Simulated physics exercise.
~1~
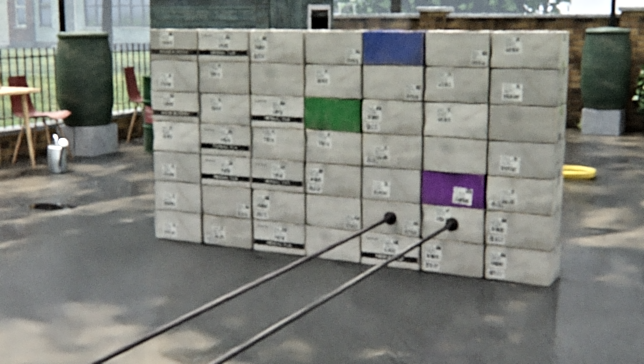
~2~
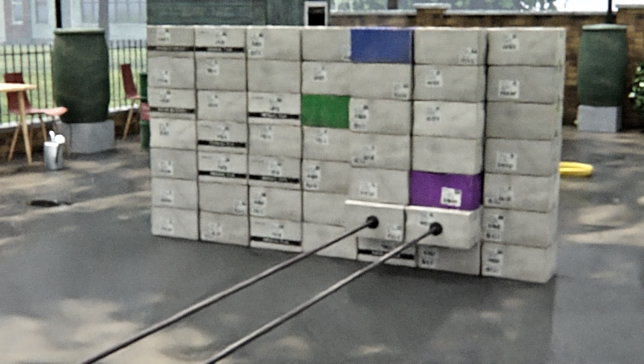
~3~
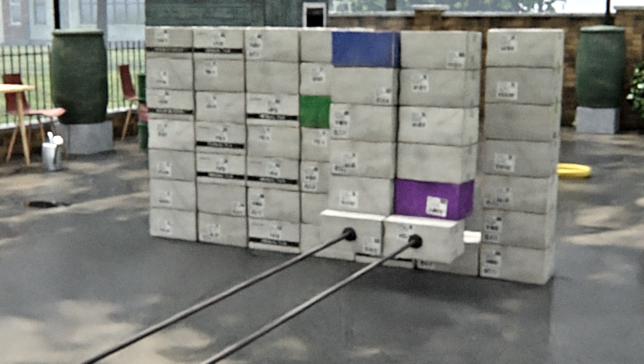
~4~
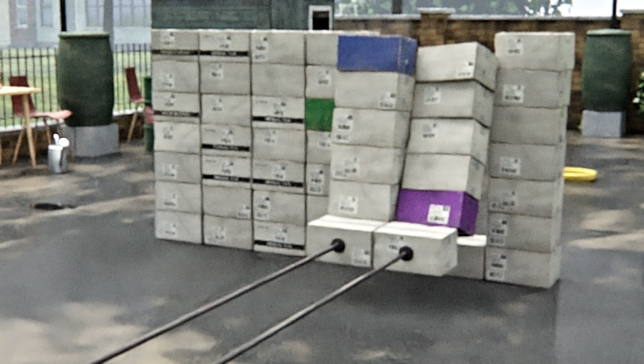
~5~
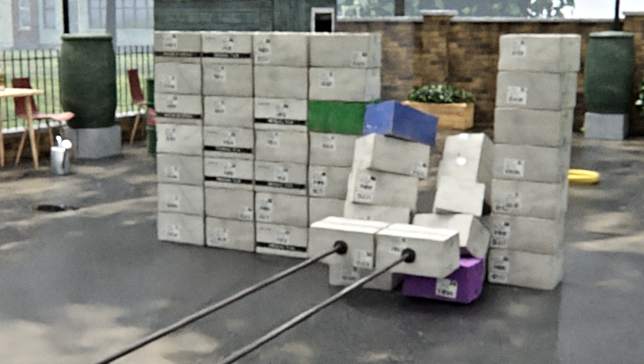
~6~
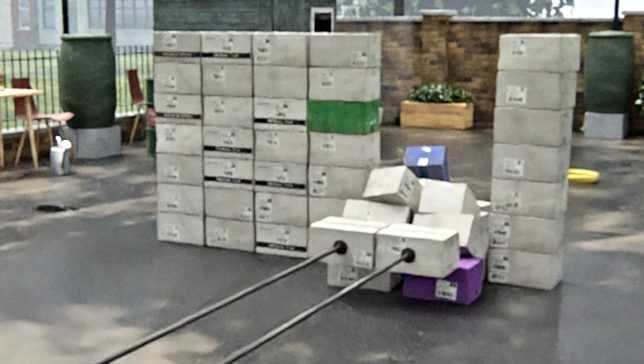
Two steel rods pulling neighbouring boxes from a stacked wall, the columns above collapsing with blue and purple boxes, green staying put.
